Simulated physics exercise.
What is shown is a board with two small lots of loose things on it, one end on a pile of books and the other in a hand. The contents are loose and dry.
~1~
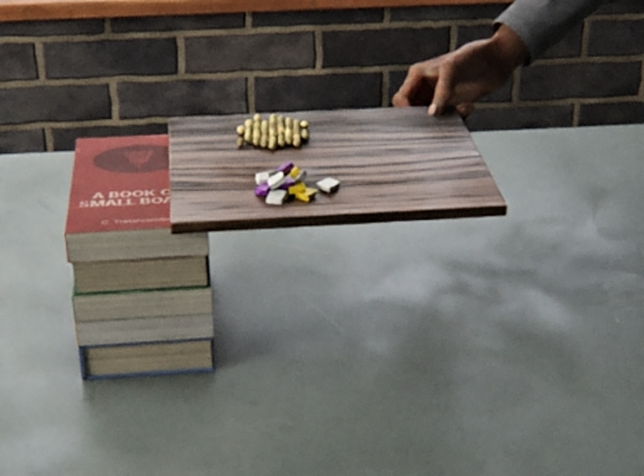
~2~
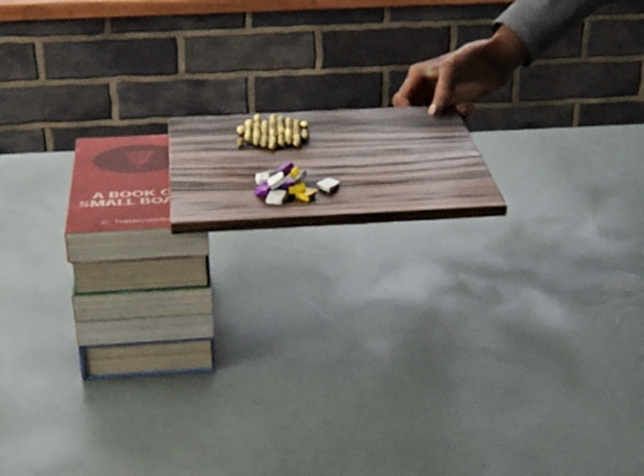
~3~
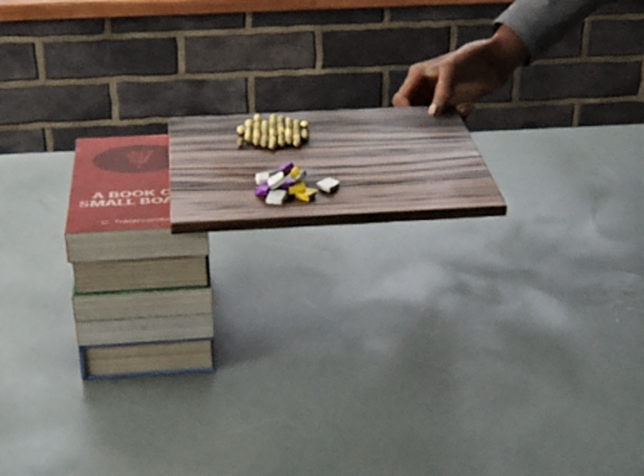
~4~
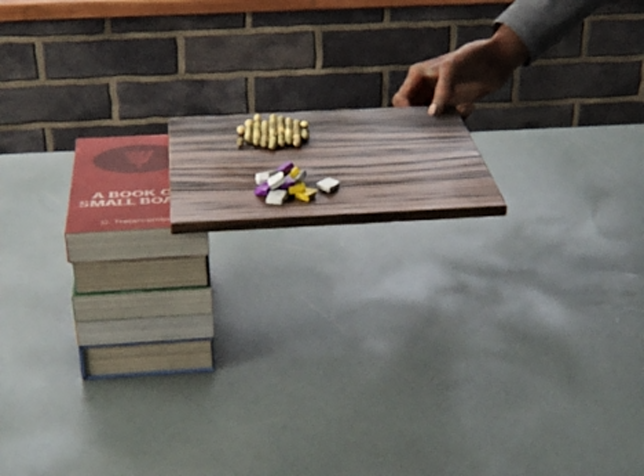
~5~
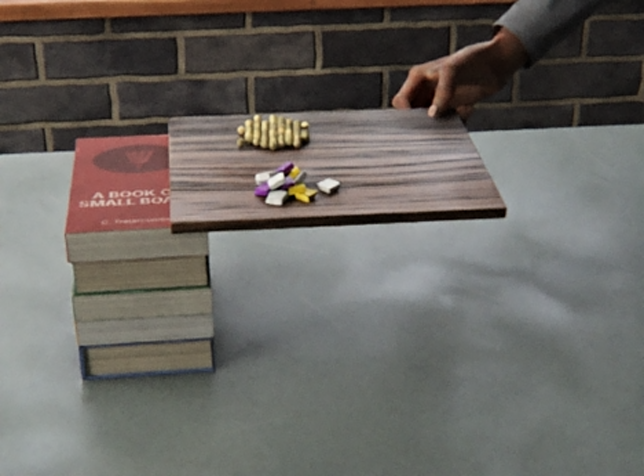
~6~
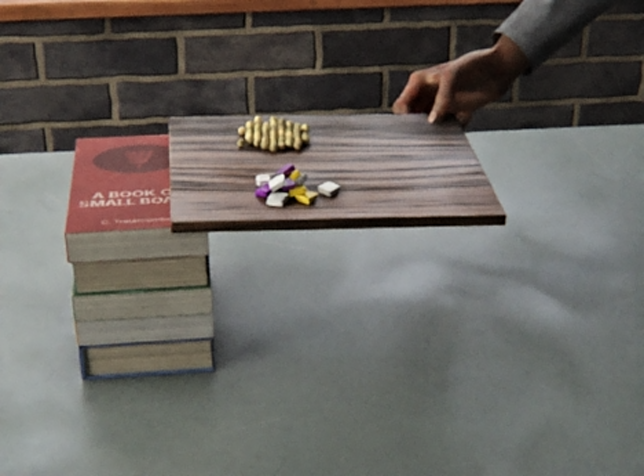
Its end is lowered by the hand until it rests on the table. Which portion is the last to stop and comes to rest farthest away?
The back portion.
Then, 0.70 s later than the last frame, board sloping at 21°; near portion every one still on the board; far portion every one still on the board.
Then, 1.32 s later than the last frame, board sloping at 36°; near portion mostly at the foot of the board; far portion mostly up to a board's length out.
Then, 1.85 s later than the last frame, board resting at 37°; near portion mostly less than half a board's length out; far portion mostly up to a board's length out.
When it is over, board resting at 37°; near portion mostly less than half a board's length out; far portion mostly up to a board's length out; the far portion has gone farther.
